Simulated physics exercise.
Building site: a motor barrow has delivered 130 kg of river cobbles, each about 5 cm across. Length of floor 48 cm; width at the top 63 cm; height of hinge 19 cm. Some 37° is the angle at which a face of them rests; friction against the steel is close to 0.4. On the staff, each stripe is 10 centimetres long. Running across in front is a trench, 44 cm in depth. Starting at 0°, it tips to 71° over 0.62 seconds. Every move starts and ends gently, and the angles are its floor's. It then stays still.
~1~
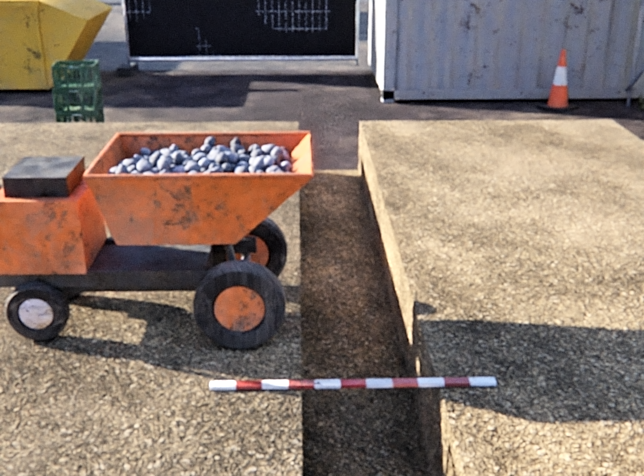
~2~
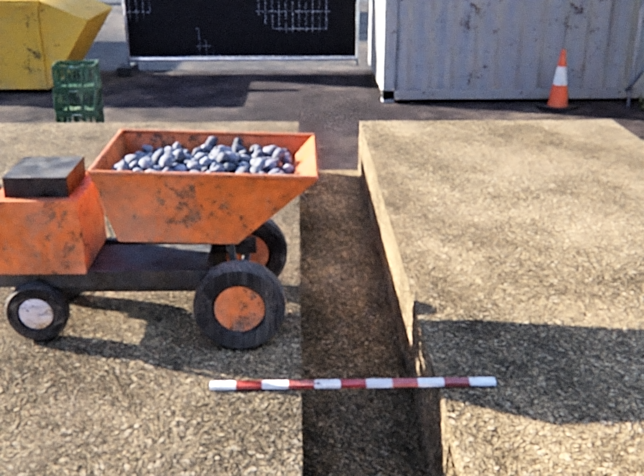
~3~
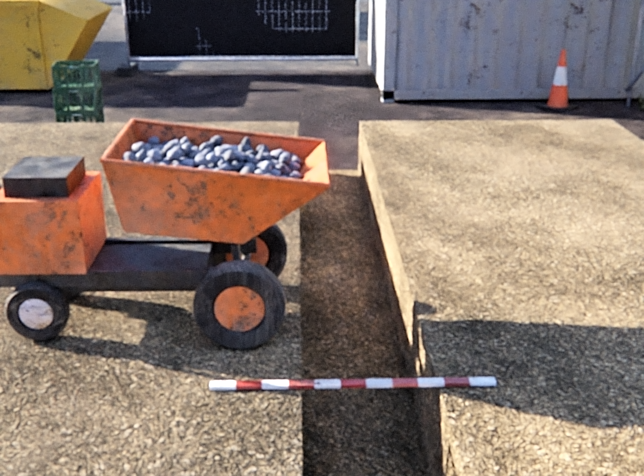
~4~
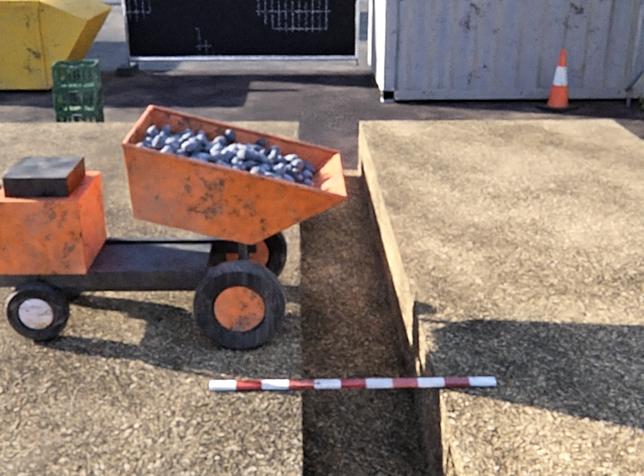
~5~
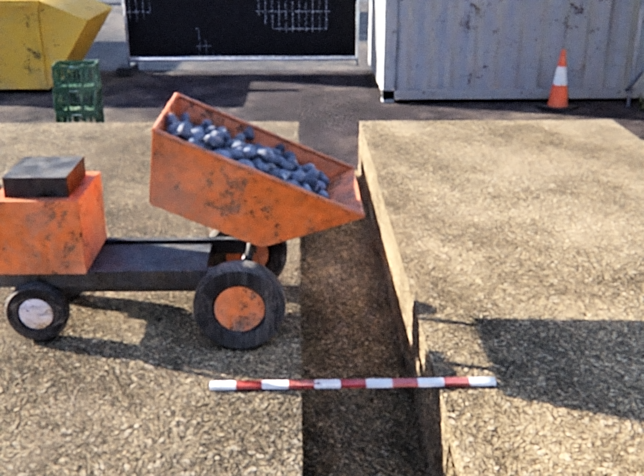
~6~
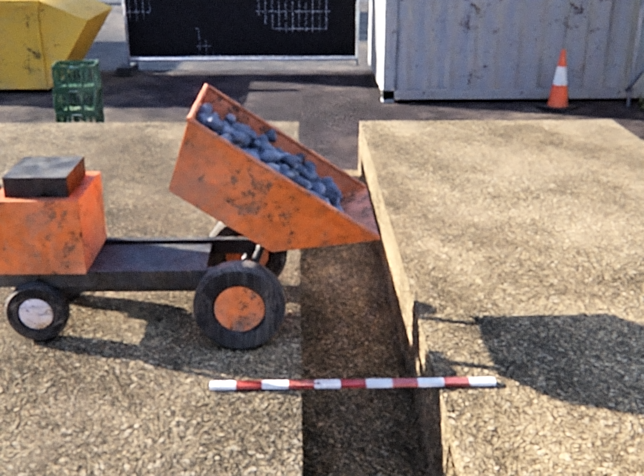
An orange motor barrow with black wheels stands on a gravelly slab at the left of a sunlit yard, seen from the side and slightly above. Its skip holds grey cobbles beside a dark trench crossed by a red-and-white staff, with a green crate, yellow skip, pale container and orange cone behind. The barrow's skip tilts steadily and steeply rightward, its lip lowering over the trench as the cobbles shift toward it, while the camera stays still.
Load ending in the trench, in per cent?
38 per cent.
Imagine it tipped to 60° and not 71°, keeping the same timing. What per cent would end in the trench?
Near 40 per cent then.
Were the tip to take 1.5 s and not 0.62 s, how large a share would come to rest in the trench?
It would be near 55 per cent.
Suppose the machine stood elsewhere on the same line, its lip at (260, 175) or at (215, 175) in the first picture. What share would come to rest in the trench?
I'd expect close to 90 per cent at the first and 100 per cent at the second.
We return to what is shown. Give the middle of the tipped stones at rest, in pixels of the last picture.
I'd point somewhere around (450, 307).
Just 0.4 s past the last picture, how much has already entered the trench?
I'd say near 10 per cent at that time.
Then, 0.2 s after the last picture the floor is at 59°, 100 % in the skip; the foremost stones are at (379, 254).
Then, 0.4 s after the last picture the floor is at 71°, 63 % in the skip, 12 % in the trench, 25 % past the trench; the foremost stones are at (479, 306).
Then, 0.8 s after the last picture the floor is at 71°, 10 % in the skip, 28 % in the trench, 62 % past the trench; the foremost stones are past the picture's edge.
Then, 2.7 s after the last picture the floor is at 71°, 0 % in the skip, 38 % in the trench, 62 % past the trench; the foremost stones are past the picture's edge.
